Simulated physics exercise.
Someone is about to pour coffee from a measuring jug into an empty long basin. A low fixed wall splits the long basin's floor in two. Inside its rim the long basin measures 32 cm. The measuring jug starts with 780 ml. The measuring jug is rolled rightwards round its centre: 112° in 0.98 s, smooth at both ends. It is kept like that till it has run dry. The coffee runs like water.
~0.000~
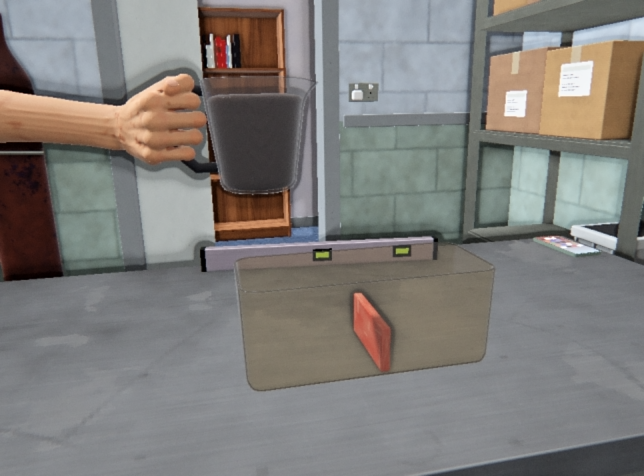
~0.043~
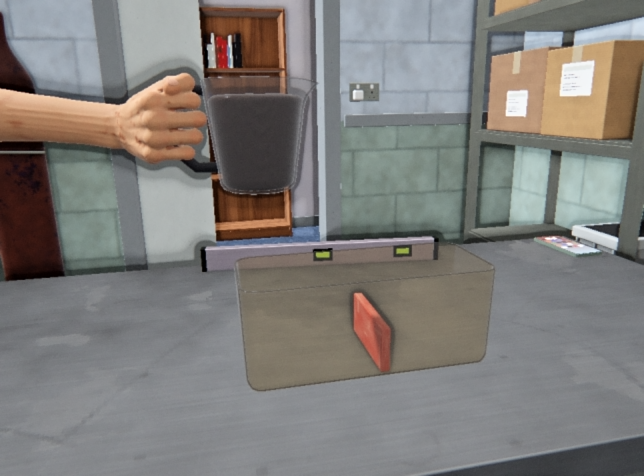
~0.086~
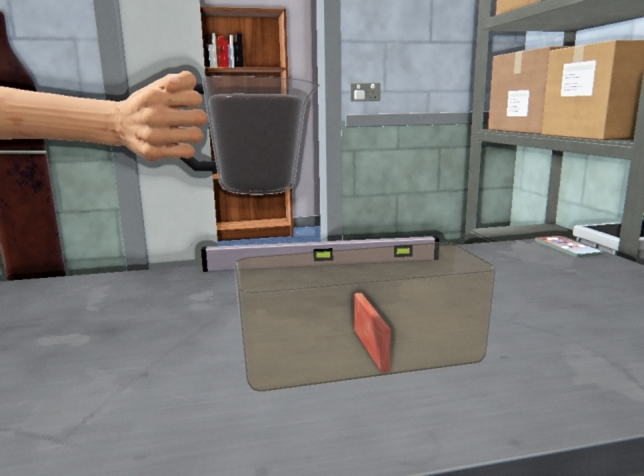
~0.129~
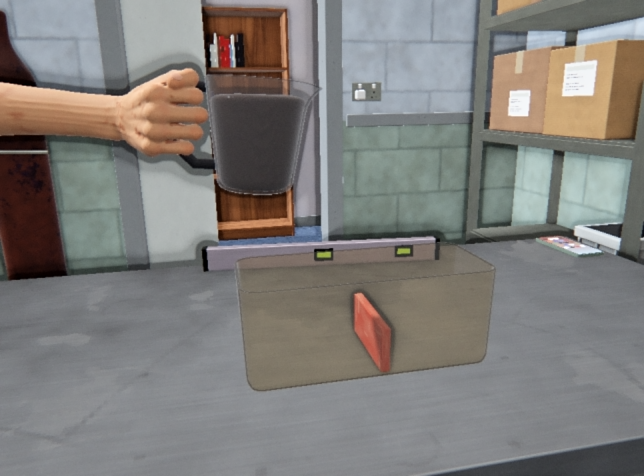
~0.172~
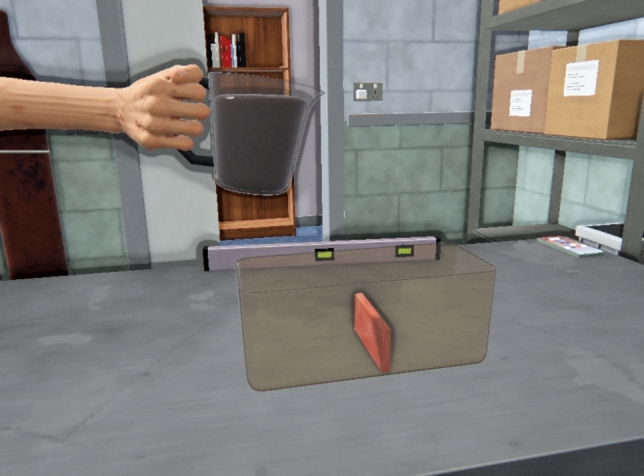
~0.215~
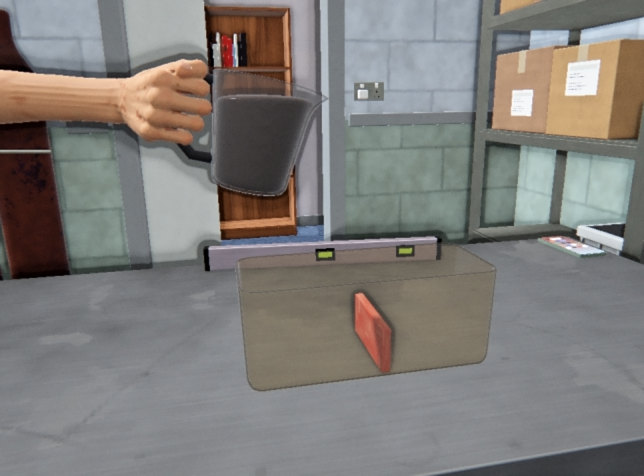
A hand held a clear jug of dark coffee above and behind a long see-through basin with a red piece inside, keeping it nearly upright at first, then slowly tilting it slightly to the right.
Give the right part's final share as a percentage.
Roughly 52 per cent is past the wall.
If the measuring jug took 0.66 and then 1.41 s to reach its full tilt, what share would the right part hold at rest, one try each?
In turn about 35 and 65 per cent.
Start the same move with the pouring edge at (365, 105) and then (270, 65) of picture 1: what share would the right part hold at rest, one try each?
First 95, then 0 per cent.
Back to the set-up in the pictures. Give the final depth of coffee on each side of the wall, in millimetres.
Some 18 mm on the left and 22 mm on the right.
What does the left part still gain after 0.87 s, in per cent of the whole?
About 26 per cent.
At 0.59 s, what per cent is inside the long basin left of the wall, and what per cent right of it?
Left about 0, right about 6.
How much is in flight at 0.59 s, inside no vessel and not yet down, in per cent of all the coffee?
Near 24 in a hundred.
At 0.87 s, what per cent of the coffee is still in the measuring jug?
Near 12 in a hundred.
After 0.59 s the tilt is 74° and 70 per cent is still to pour, 0 is left of the wall and 6 right of it.
After 0.87 s the tilt is 109° and 13 per cent is still to pour, 20 is left of the wall and 47 right of it.
After 1.16 s the tilt is 112° and 0 per cent is still to pour, 46 is left of the wall and 51 right of it.
After 1.48 s the tilt is 112° and 0 per cent is still to pour, 47 is left of the wall and 52 right of it.
In the end 47 per cent lies left of the wall, 52 right of it and 1 outside.
